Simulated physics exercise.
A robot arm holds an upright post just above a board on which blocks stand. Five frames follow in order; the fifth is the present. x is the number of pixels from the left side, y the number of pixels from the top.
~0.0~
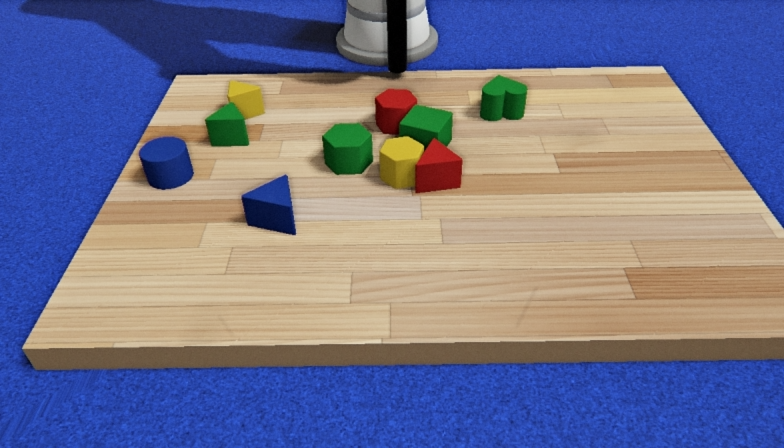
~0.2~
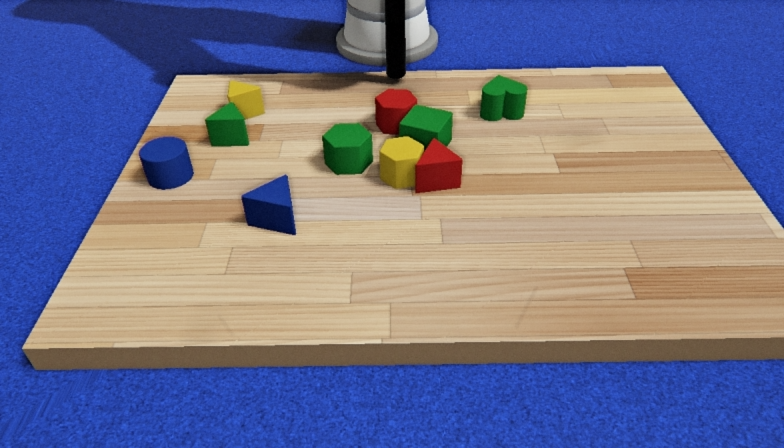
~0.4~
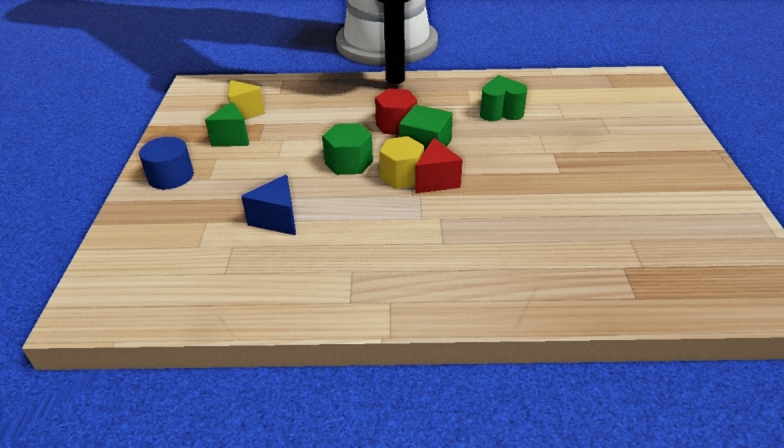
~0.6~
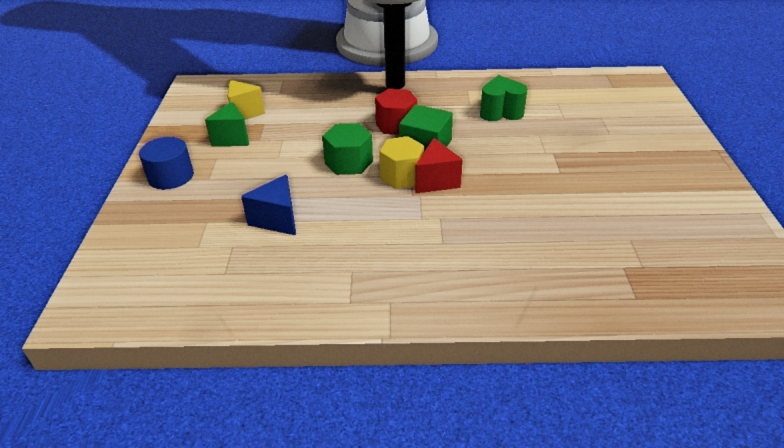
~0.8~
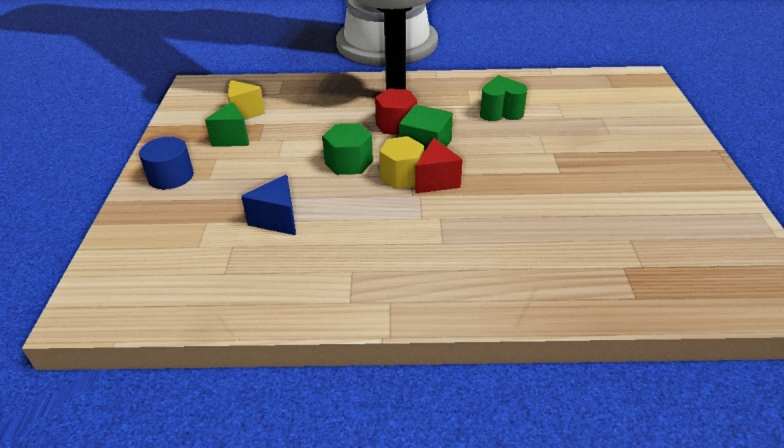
A robot arm with a grey base holds a black upright post at the far edge of a pale wooden board on a blue surface, seen from the front and above. Red, green and yellow blocks cluster near the post, with a green heart to the right and yellow, green and blue blocks to the left. The post slides slightly toward the viewer, nearing the red hexagon, while the blocks and camera stay still.
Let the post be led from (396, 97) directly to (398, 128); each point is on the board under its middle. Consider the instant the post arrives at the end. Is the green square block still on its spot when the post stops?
Short answer: No.
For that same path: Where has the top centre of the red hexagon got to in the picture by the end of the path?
The spot you're after is about (395, 116) in the image.
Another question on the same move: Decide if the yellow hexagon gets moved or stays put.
Undisturbed, or as good as.
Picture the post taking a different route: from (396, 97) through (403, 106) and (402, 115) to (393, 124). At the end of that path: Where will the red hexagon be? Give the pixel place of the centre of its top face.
At the end it should sit near (384, 112).
On the path given first. Halfway along, post at (397, 105); red hexagon at (396, 100).
At the end, post at (398, 121); green hexagon unmoved; red hexagon at (395, 116); yellow hexagon unmoved; green square block at (436, 123).
